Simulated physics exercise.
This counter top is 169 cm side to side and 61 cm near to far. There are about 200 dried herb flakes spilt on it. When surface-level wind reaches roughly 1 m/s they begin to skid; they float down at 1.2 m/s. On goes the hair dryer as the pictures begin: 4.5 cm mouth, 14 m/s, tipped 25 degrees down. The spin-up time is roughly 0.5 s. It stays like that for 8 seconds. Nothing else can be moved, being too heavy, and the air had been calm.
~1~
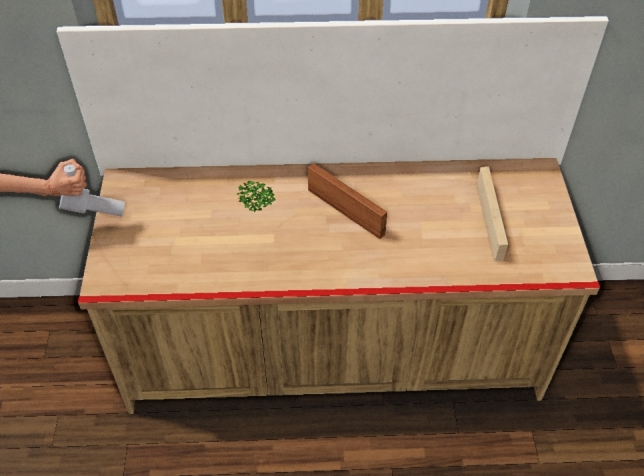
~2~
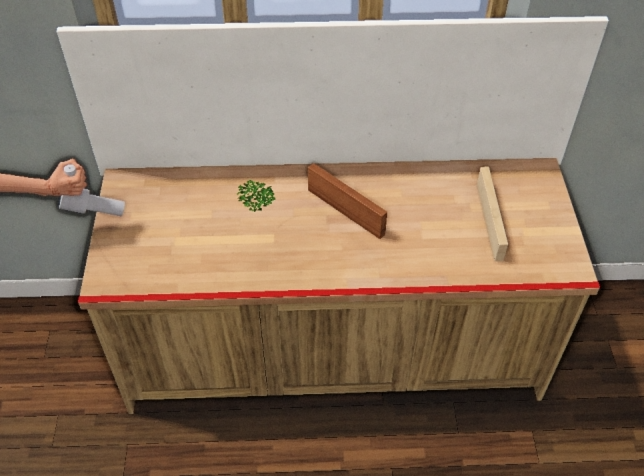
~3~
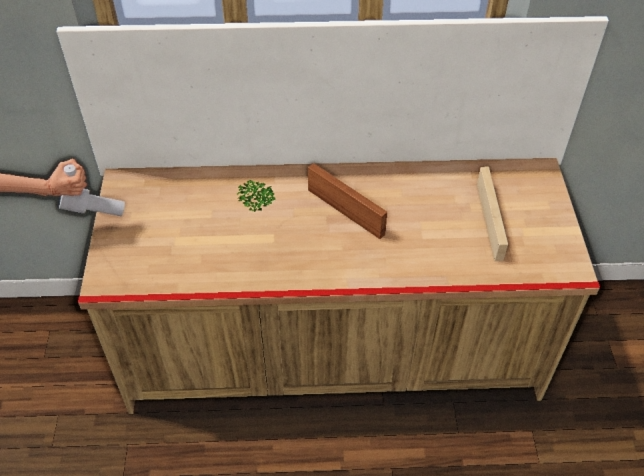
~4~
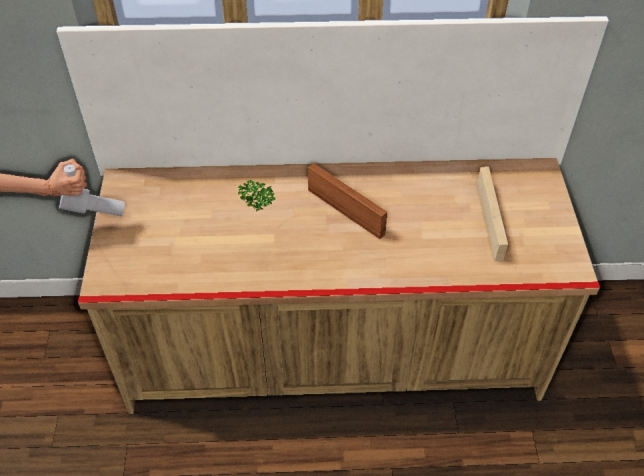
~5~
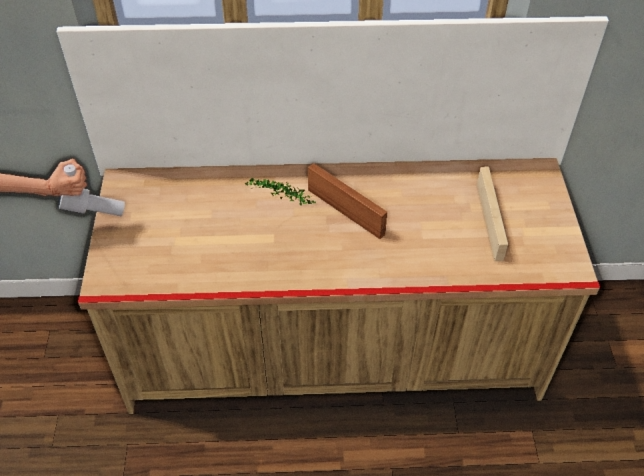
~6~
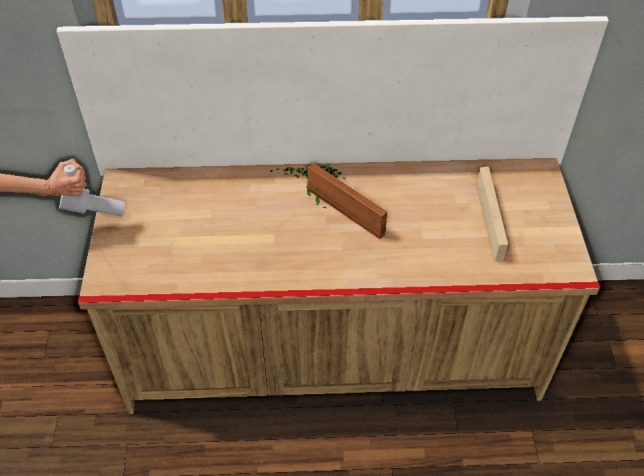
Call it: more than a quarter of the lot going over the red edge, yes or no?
Call: No.
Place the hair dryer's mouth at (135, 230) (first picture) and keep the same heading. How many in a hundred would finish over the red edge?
That gives roughly 0 % in the end.
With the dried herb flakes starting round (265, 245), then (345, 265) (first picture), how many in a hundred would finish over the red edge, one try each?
Roughly 70 %, then 60 %.
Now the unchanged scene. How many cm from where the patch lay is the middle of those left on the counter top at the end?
About 90 centimetres.
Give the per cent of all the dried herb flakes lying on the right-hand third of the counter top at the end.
Near 40 per cent at the end.
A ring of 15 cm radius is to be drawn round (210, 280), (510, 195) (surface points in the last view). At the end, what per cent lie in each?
Estimates in listed order: 0 %; 20 %.
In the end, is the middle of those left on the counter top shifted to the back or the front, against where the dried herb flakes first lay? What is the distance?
The middle sits nearer the rear edge now, some 5 cm away from where it began.
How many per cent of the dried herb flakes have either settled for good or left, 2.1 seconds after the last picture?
Near 40 %.
Then, 1.2 s after the last picture, 72 % are on the move or not yet settled, 4 % are over the red edge; the middle of those still in play is near (474, 177).
Then, 2.1 s after the last picture, 62 % are on the move or not yet settled, 4 % are over the red edge; the middle of those still in play is near (483, 178).
Then, 4.0 s after the last picture, 45 % are on the move or not yet settled, 5 % are over the red edge; the middle of those still in play is near (491, 174).
Then, 7.6 s after the last picture, at the end, 5 % are over the red edge; the middle of those still in play is near (498, 176).
